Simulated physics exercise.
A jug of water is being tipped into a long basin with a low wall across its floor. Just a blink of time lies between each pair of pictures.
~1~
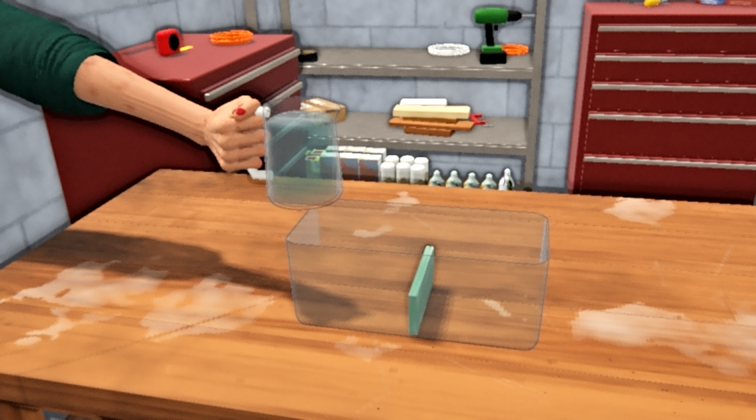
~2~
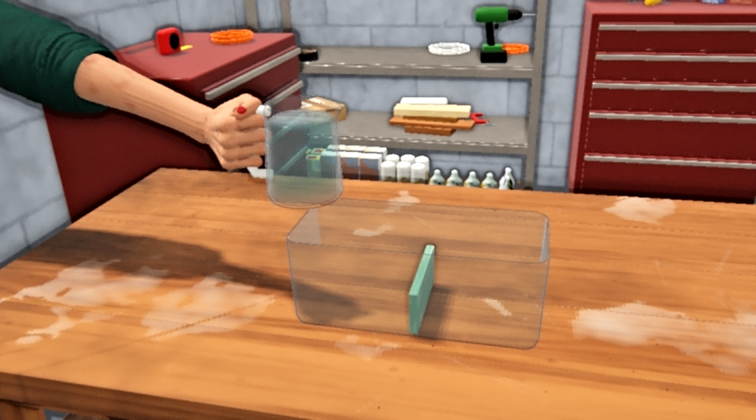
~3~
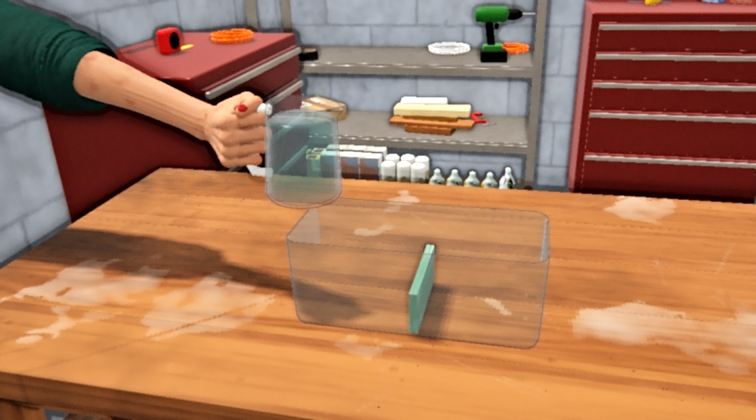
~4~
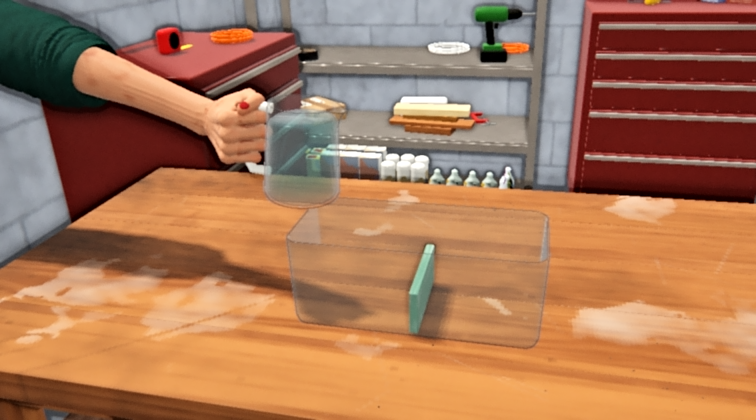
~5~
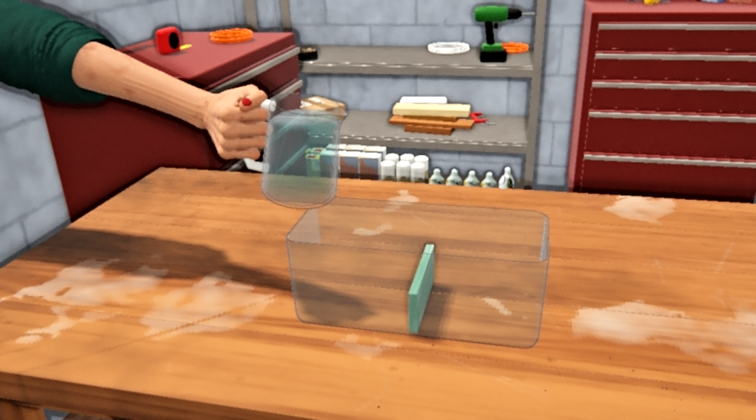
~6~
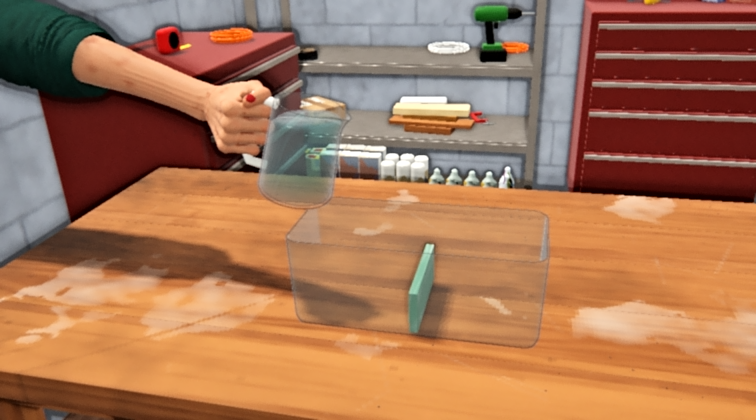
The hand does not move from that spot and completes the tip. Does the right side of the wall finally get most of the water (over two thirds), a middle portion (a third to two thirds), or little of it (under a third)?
It gets little of it.
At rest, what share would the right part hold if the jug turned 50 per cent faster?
Near 5 in a hundred.
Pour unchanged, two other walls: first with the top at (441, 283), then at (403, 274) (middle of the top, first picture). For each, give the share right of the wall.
Try 1: Some 5 %; try 2: 65 %.
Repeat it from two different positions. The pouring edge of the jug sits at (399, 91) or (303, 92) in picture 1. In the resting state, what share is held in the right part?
Close to 95 in a hundred, then close to 0 in a hundred.
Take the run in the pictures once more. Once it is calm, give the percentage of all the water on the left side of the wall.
I'd say near 90 in a hundred.
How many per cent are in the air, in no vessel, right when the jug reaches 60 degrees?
Estimate: Some 10 per cent.
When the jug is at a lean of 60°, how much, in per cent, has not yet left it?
Remaining fraction: Approx. 90 %.
A moment on, the jug is tipped part way and 88 per cent is still to pour, 4 is left of the wall and 0 right of it.
Next, the jug is tipped on its side and 47 per cent is still to pour, 34 is left of the wall and 5 right of it.
Then the jug is tipped on its side and 13 per cent is still to pour, 77 is left of the wall and 6 right of it.
Later the jug is tipped on its side and 3 per cent is still to pour, 89 is left of the wall and 7 right of it.
Finally, 92 per cent lies left of the wall, 7 right of it and 1 outside.
